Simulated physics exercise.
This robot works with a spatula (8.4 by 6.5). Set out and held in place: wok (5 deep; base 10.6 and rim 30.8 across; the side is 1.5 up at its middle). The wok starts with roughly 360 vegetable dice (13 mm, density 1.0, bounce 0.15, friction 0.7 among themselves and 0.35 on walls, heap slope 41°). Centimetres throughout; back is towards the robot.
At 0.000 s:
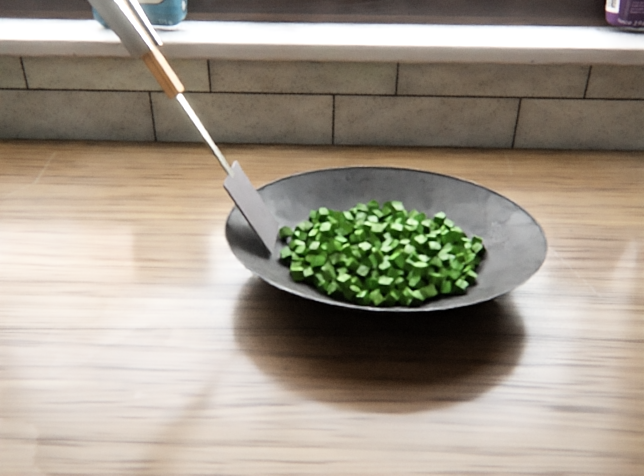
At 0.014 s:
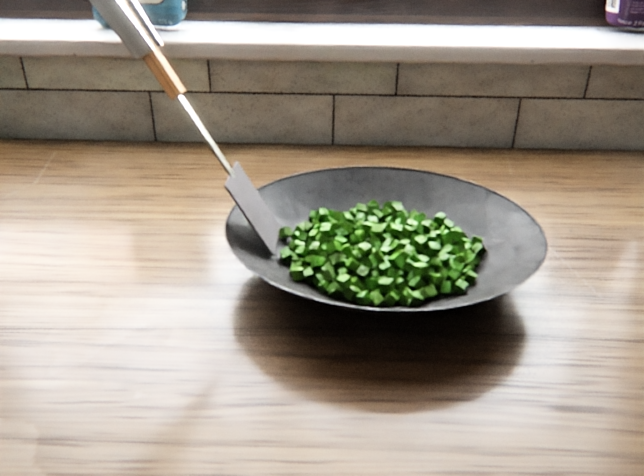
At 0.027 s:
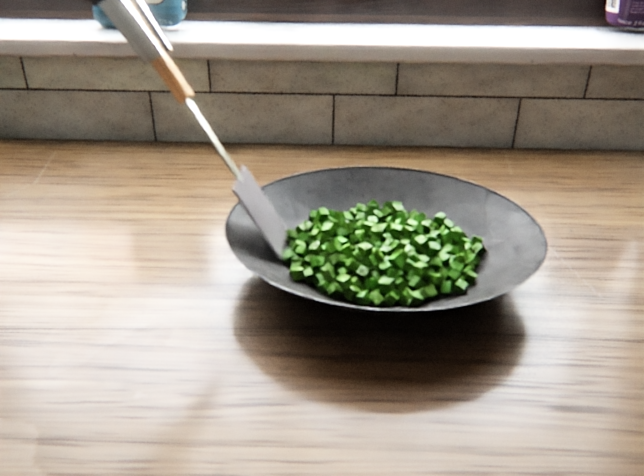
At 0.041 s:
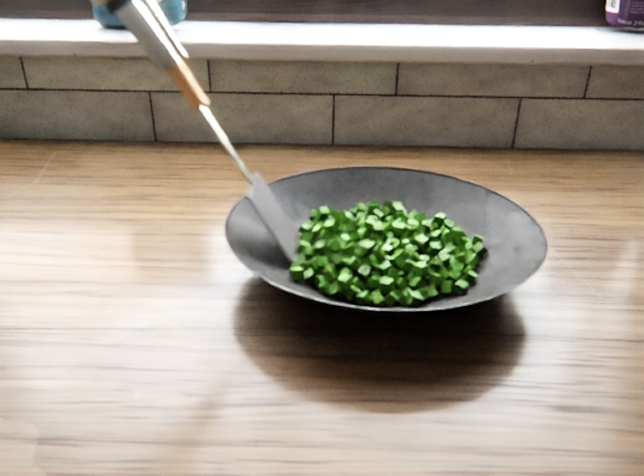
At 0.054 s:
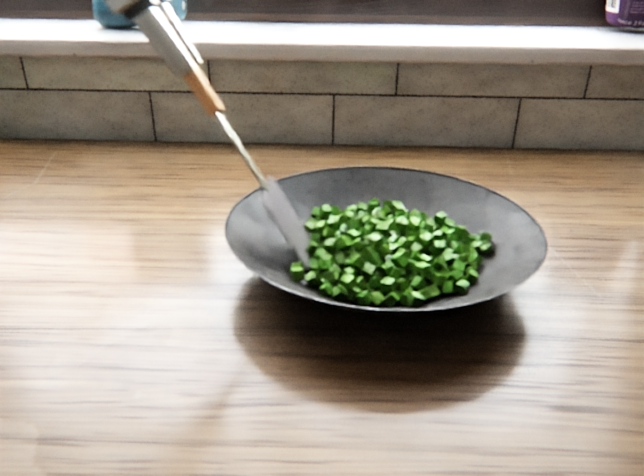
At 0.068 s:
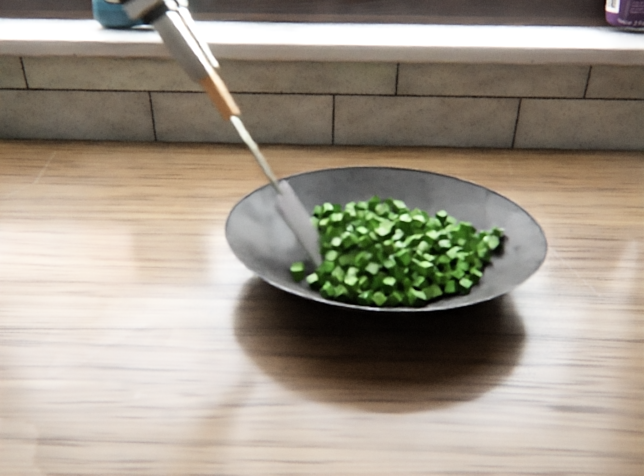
Robot arm sliding a spatula rightward through a heap of diced green vegetables in a dark wok, nudging the pieces slightly right.
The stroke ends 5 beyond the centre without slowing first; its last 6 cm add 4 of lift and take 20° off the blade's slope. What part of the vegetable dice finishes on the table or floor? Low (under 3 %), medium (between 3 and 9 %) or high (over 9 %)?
Answer: Medium; between 3 and 9 % of the vegetable dice finish on the table or floor.
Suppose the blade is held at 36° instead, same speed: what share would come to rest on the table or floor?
It would be near 5 per cent.
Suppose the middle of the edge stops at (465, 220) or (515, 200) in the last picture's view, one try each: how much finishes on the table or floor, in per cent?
Some 20 and 40 per cent.
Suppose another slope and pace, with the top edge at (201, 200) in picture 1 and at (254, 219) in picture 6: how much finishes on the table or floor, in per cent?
About 5 per cent.
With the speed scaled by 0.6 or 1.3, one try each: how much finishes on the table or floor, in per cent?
About 0 and 10 per cent.
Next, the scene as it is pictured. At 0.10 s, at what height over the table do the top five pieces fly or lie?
Some 5 cm.
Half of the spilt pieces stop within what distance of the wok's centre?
Some 22 cm.
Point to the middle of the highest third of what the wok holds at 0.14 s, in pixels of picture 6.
At about (450, 239).
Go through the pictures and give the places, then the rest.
The first picture shows spatula top edge at (229, 172), sloping 60°; upper third of the load around (378, 243), from x 285 to 480, top at y 205; 358 in the wok.
The second picture shows spatula top edge at (231, 173), sloping 60°; upper third of the load around (378, 243), from x 285 to 480, top at y 205.
The third picture shows spatula top edge at (238, 177), sloping 60°; upper third of the load around (378, 242), from x 290 to 480, top at y 205.
The fourth picture shows spatula top edge at (252, 183), sloping 60°; upper third of the load around (378, 241), from x 295 to 480, top at y 205.
The fifth picture shows spatula top edge at (266, 188), sloping 60°; upper third of the load around (383, 240), from x 295 to 485, top at y 205.
The sixth picture shows spatula top edge at (281, 192), sloping 60°; upper third of the load around (391, 239), from x 300 to 495, top at y 200; 358 in the wok.
By 0.10 s, sloping 60°, highest piece 6 above the table; 358 in the wok.
By 0.14 s, sloping 53°, highest piece 6 above the table; 357 in the wok, 1 on the blade or in flight.
By 0.35 s, sloping 40°, highest piece 6 above the table; 339 in the wok, 16 on the table or floor, 3 on the blade or in flight.
By 1.40 s, sloping 40°, highest piece 6 above the table; 337 in the wok, 21 on the table or floor.
Final count, 337 in the wok, 21 on the table or floor. That is 6 % on the table or floor.
